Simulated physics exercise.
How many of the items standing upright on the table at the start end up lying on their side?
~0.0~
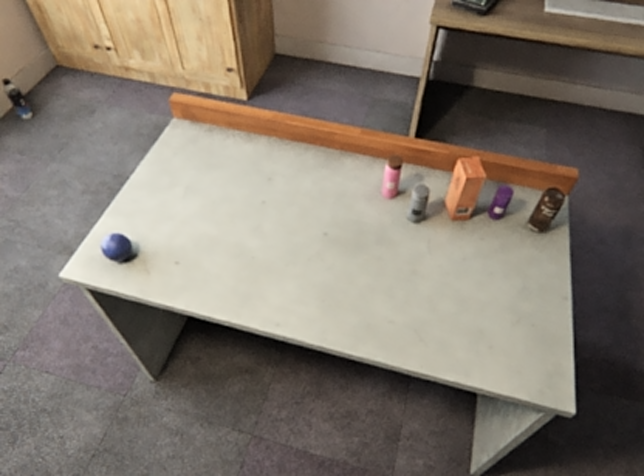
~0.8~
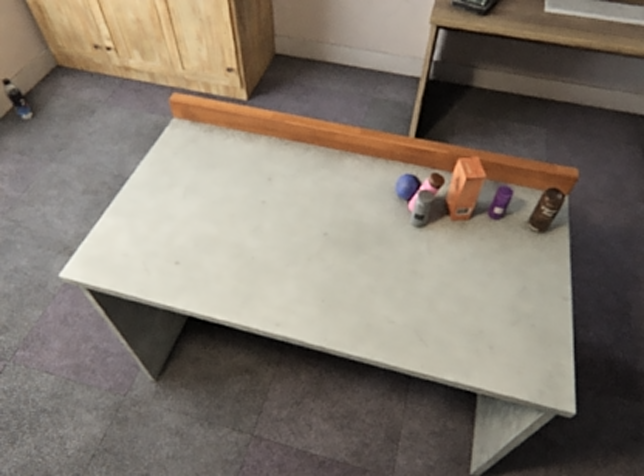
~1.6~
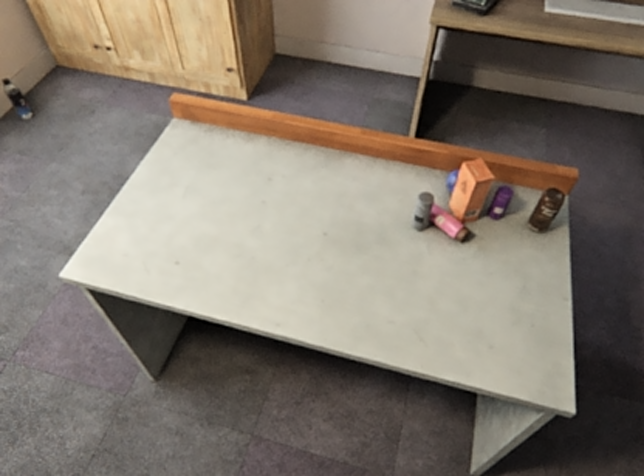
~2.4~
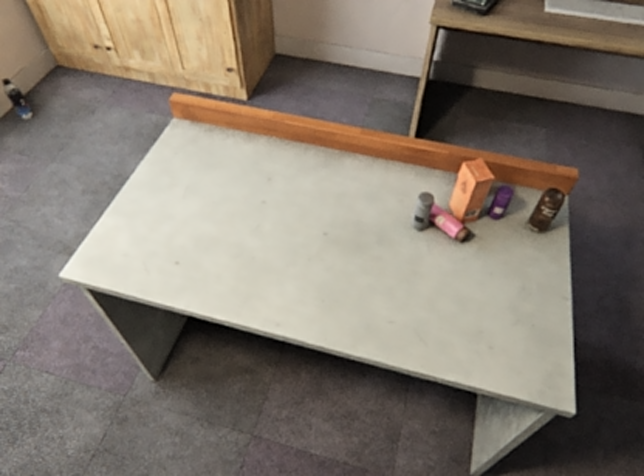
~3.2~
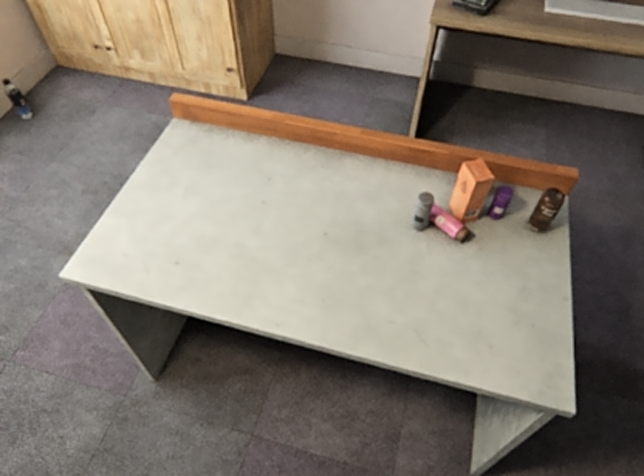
One of them ends up on its side, the pink shaker, while the others are still standing.
